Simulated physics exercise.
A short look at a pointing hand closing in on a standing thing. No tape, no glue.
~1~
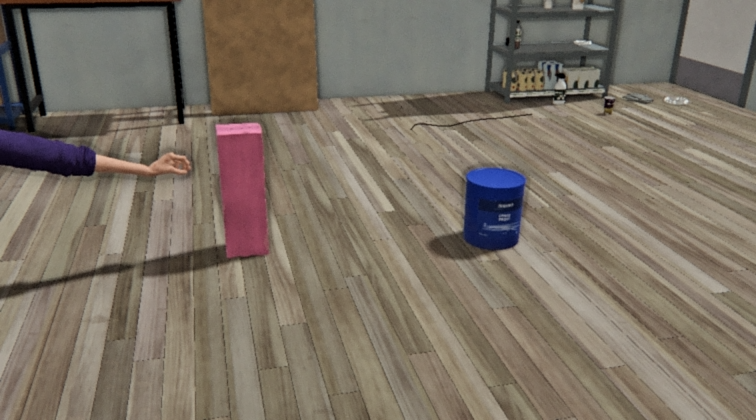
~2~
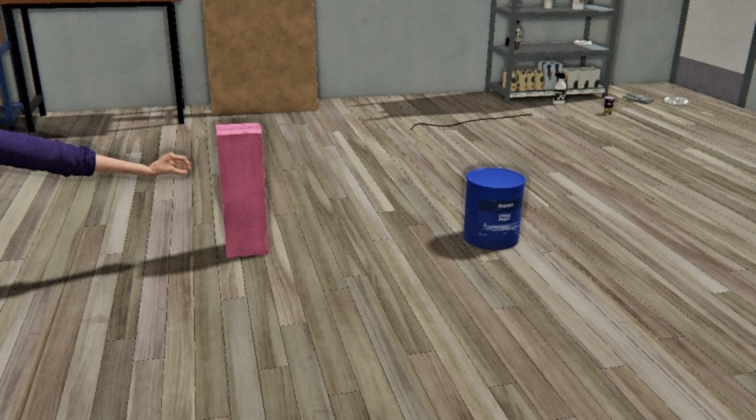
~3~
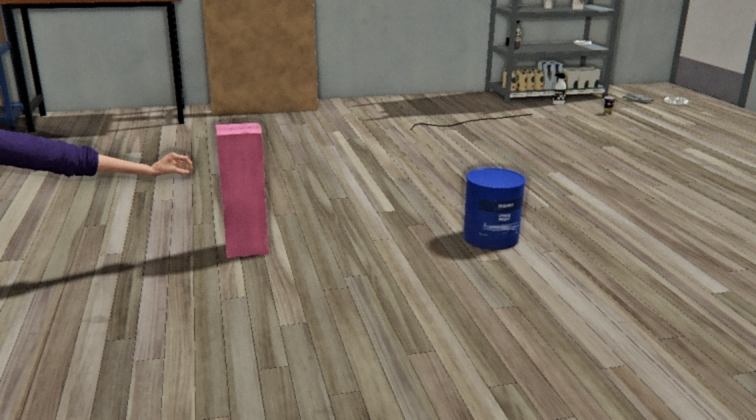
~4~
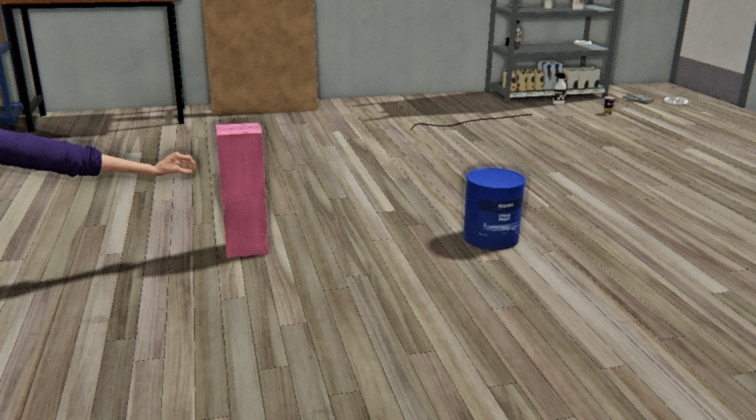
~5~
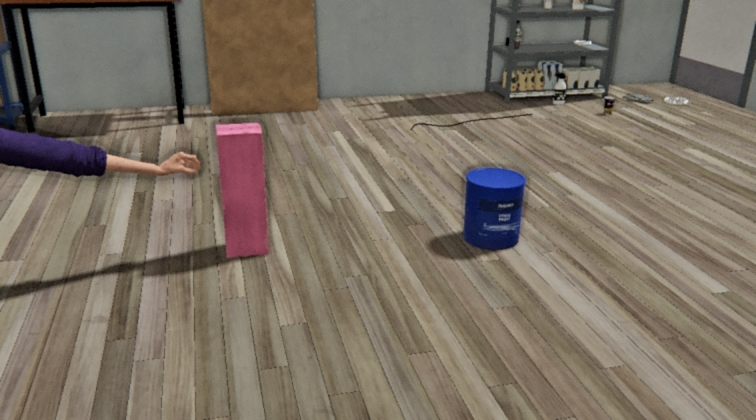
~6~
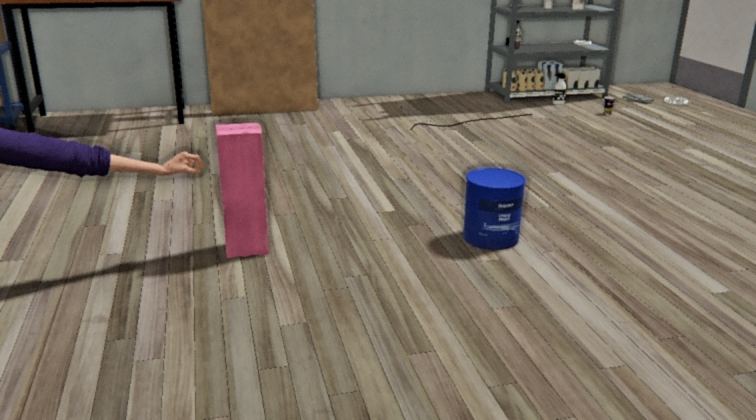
A hand in a purple sleeve moves slightly right toward a still, upright pink box.
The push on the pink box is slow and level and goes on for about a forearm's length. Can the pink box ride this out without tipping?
The pink box falls over.
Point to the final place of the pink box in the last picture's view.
Near (334, 222).
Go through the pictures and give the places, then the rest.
The first frame shows pink box (243, 191).
The second frame shows pink box (243, 191).
The third frame shows pink box (243, 191).
The fourth frame shows pink box (243, 191).
The fifth frame shows pink box (243, 191).
The sixth frame shows pink box (243, 191).
Then, 0.70 s past the last view, pink box rocked 14° from its first pose near (259, 187).
Then, 1.20 s past the last view, pink box rocked 41° from its first pose near (291, 189).
Then, 1.40 s past the last view, pink box on its side near (325, 214).
Finally, down or leaning hard on the floor, pink box. Final places as the last picture's camera would see them, pink box near (334, 222).
